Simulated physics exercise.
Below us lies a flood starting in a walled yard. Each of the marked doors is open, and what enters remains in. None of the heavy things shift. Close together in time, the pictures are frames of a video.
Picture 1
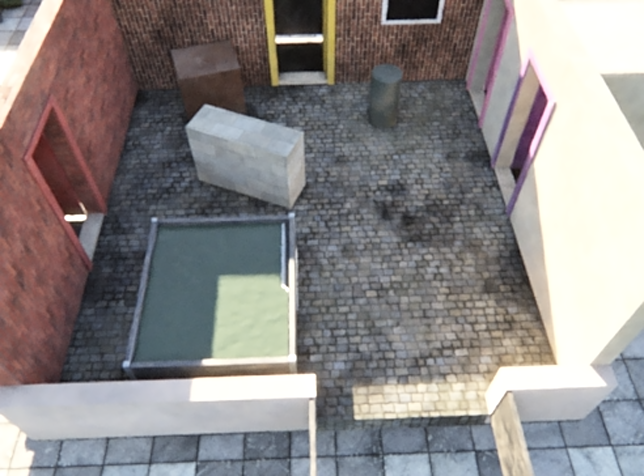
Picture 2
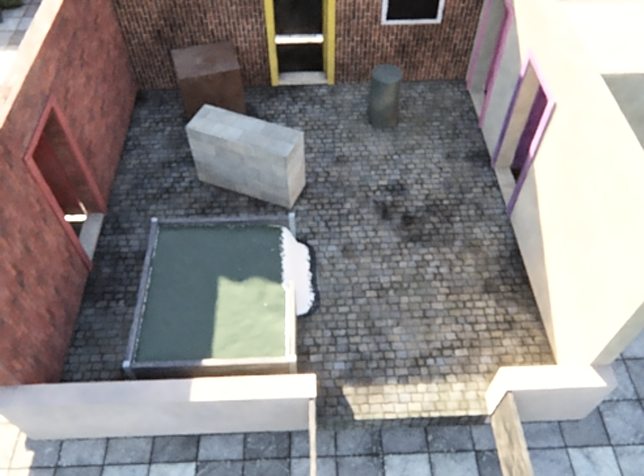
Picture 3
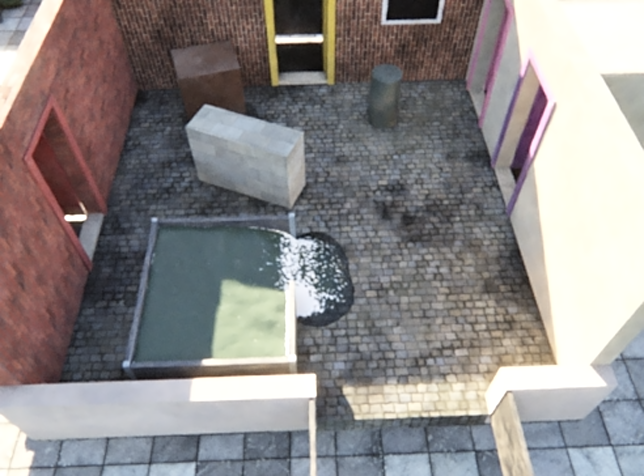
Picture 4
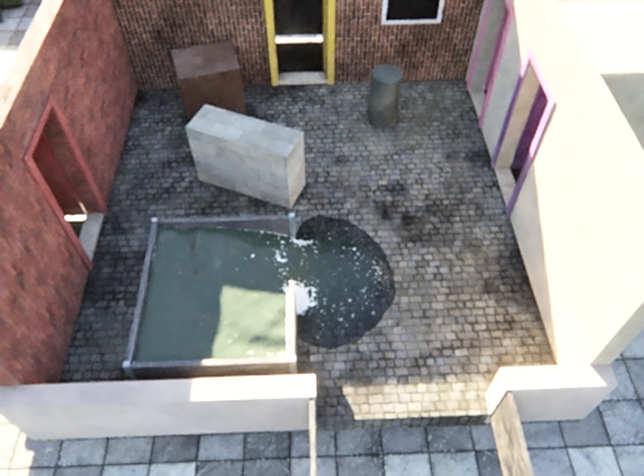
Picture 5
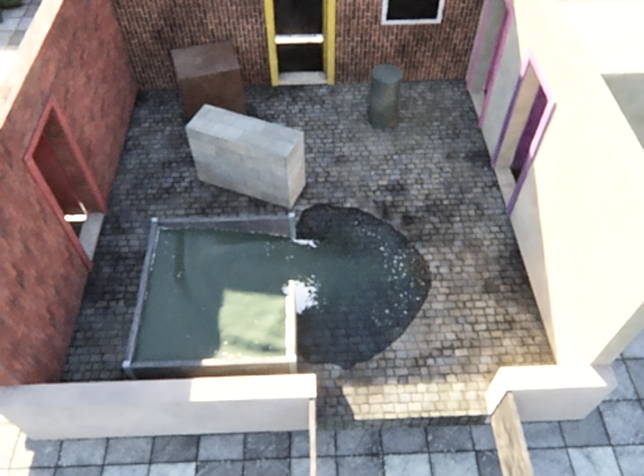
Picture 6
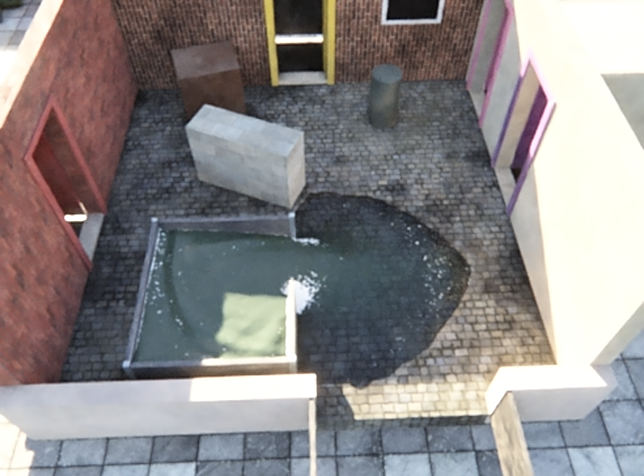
The clip shows a walled, cobbled yard with a rectangular tank of greenish water, still at first; water then bursts through its right side, foaming white, and spreads rightward across the paving in a widening dark pool.
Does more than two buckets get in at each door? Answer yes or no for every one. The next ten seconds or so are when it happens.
Purple door: Yes, red door: No, pink door: Yes, yellow door: No.
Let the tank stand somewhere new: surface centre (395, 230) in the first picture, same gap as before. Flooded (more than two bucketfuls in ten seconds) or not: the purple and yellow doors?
Observed: Purple goes beyond it; yellow comes in lower.
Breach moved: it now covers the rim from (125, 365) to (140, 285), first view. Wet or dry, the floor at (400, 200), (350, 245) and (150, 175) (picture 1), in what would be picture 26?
Sequence: Spared / spared / wetted.
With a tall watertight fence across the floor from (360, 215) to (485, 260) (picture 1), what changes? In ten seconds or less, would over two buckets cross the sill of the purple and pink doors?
First the purple comes in under, then the pink comes in under.
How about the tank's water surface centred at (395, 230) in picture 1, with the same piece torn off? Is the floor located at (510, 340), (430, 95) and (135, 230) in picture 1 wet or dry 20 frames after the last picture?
Check in sequence: Soaked through, soaked through, still parched.
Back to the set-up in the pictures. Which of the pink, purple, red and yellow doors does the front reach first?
It's the purple door.
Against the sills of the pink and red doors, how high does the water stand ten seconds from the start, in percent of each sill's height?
Estimate, in order: 180 and 40 percent.
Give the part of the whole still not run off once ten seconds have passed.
I make it 74 per cent.
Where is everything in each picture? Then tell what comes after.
In the first frame, the tank at (218, 287) is whole and still.
In the second frame, the front is at (307, 312), out from the gap at (291, 271).
In the third frame, water pours out at (291, 272) and has run to (343, 306).
In the fourth frame, water pours out at (291, 272) and has run to (387, 293).
In the fifth frame, water pours out at (291, 272) and has run to (425, 280).
In the sixth frame, water pours out at (291, 271) and has run to (462, 264).
A moment on, water covers 30 % of the floor; the purple door not reached, the red door not reached, the pink door not reached, the yellow door not reached.
Next, water covers 40 % of the floor; the purple door over two buckets in, the red door not reached, the pink door not reached, the yellow door not reached.
Then, water covers 45 % of the floor; the purple door far over two buckets in, the red door not reached, the pink door under two buckets in, the yellow door not reached.
Later, water covers 65 % of the floor; the purple door far over two buckets in, the red door not reached, the pink door over two buckets in, the yellow door wet at the sill, nothing in.
In the end, water covers 80 % of the floor; the purple door far over two buckets in, the red door wet at the sill, nothing in, the pink door far over two buckets in, the yellow door wet at the sill, nothing in.
